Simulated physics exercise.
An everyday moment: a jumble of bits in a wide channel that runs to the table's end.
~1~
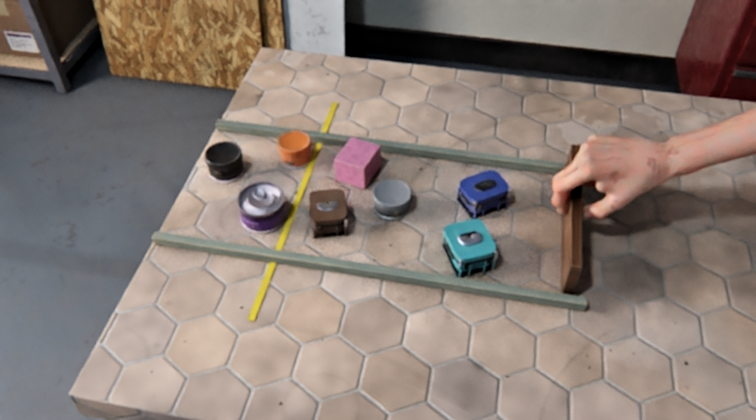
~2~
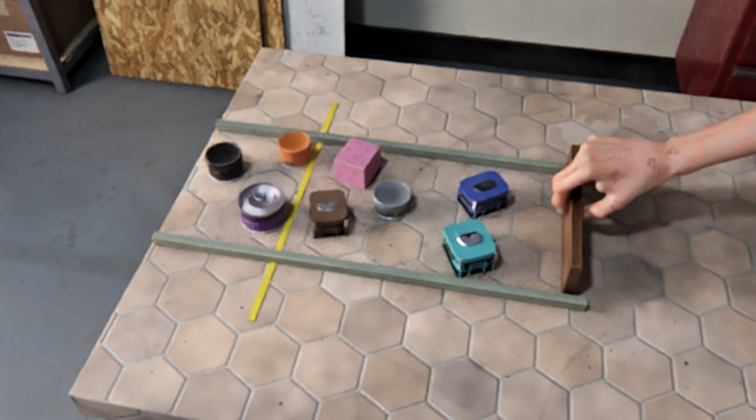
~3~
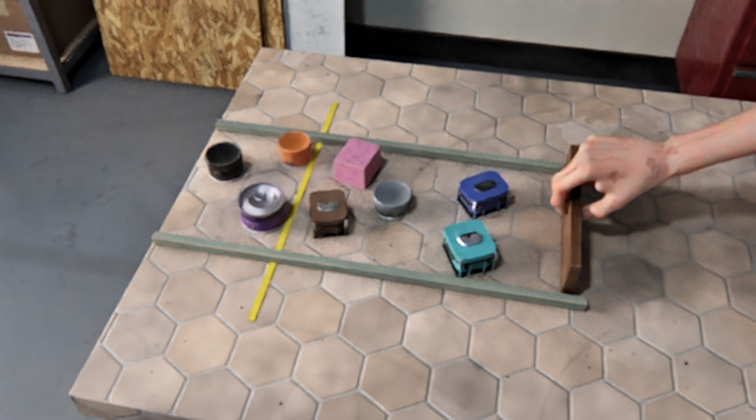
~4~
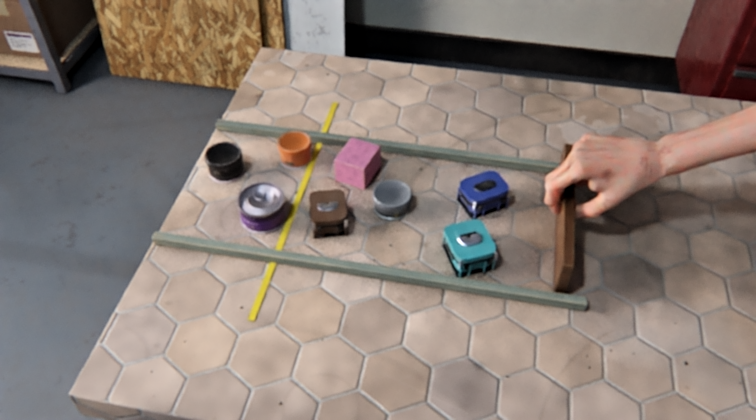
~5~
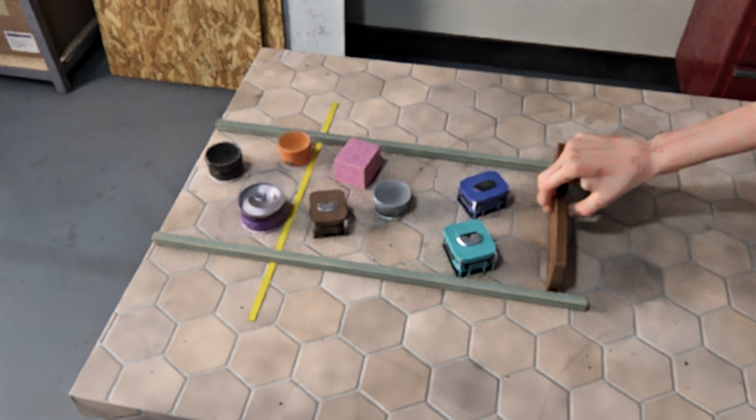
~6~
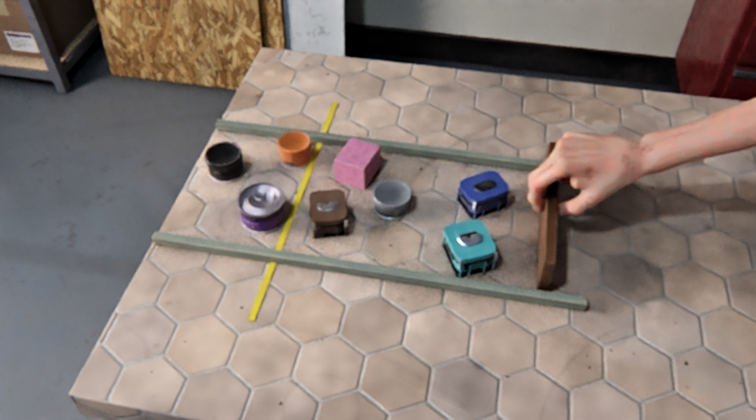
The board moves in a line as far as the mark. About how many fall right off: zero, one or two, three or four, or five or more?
Outcome: The number that fall off is zero.
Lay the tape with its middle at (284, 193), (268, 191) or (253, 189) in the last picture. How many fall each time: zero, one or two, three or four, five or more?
One after another: None; 1 or 2; one to two.
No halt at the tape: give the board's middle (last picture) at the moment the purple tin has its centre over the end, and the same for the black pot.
Its middle is around (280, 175) and around (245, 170).
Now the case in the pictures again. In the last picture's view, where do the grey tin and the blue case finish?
About (244, 190), and the other about (281, 169).
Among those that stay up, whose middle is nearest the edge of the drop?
The purple tin ends nearest.
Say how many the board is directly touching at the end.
In contact: 3.
Early on, none off yet; black pot at rest near (225, 163); purple tin at rest near (262, 208); orange pot at rest near (295, 150).
Finally, the number that fall off is zero.
